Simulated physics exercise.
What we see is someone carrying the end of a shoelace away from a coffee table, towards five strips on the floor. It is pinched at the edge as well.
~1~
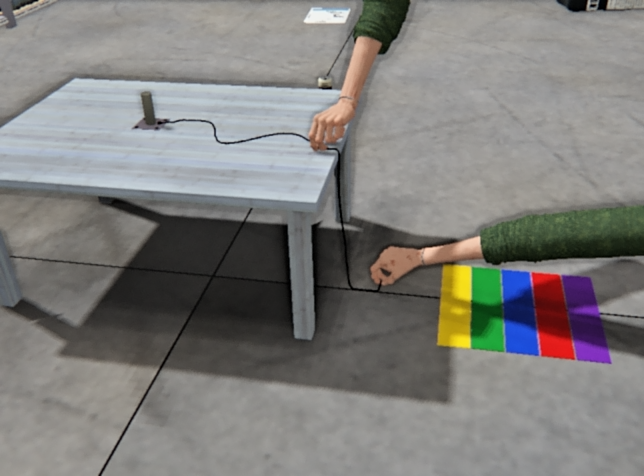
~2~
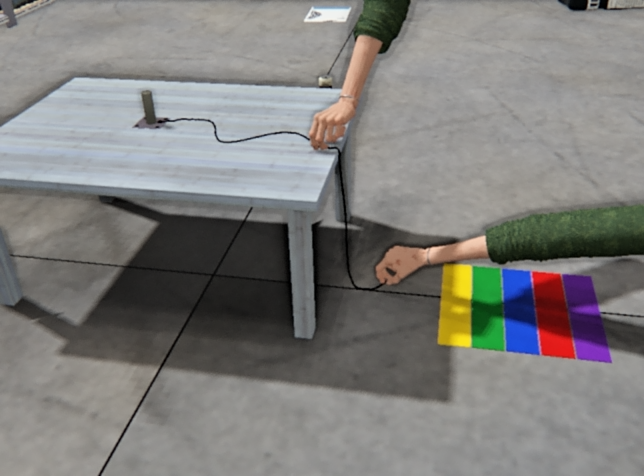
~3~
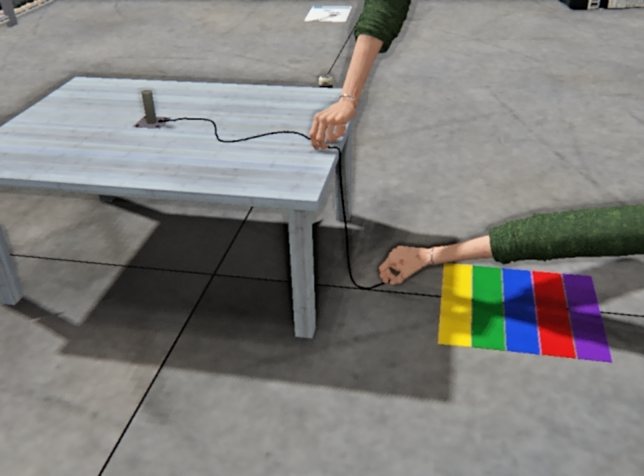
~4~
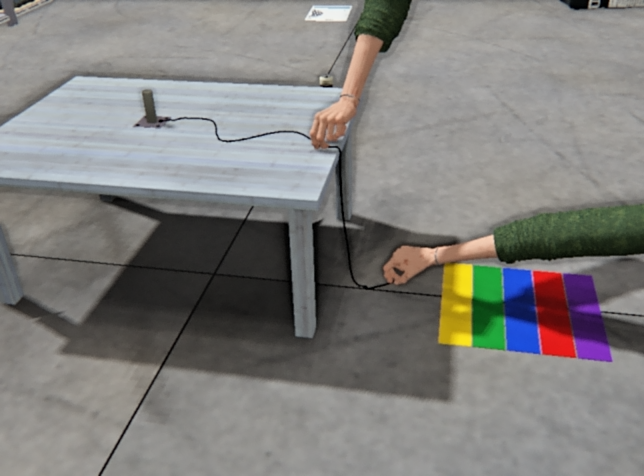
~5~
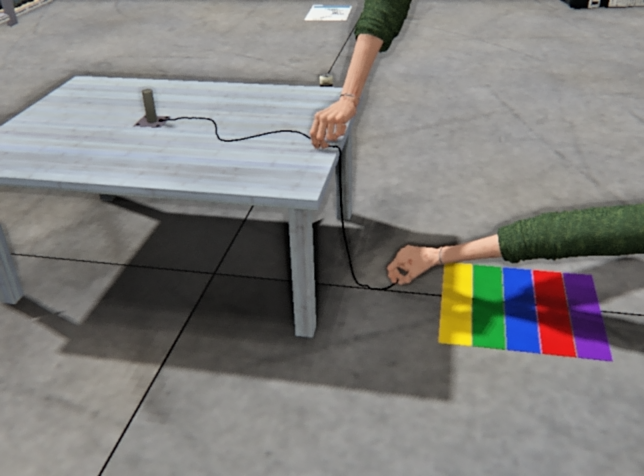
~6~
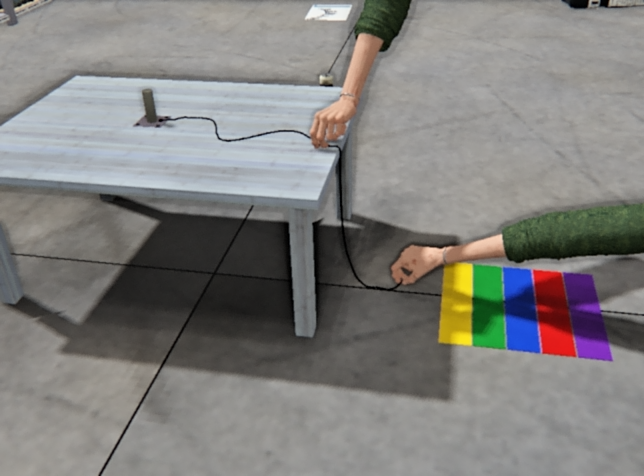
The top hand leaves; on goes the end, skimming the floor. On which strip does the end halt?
It gets as far as the red strip.
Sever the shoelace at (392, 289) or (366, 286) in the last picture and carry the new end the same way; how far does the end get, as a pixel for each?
About (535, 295) and (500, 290).
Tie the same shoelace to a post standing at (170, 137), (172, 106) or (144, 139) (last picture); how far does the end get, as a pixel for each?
About (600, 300), (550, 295) and (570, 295).
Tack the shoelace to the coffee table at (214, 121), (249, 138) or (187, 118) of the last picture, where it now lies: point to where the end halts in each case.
Near (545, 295), (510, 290) and (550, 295).
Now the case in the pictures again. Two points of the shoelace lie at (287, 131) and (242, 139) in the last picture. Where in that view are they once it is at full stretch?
The first at (325, 142), the second at (280, 136).
Soon after, end near (496, 290); over green.
Then, end near (533, 293); over blue.
At full stretch, end near (556, 295); over red. The red one.
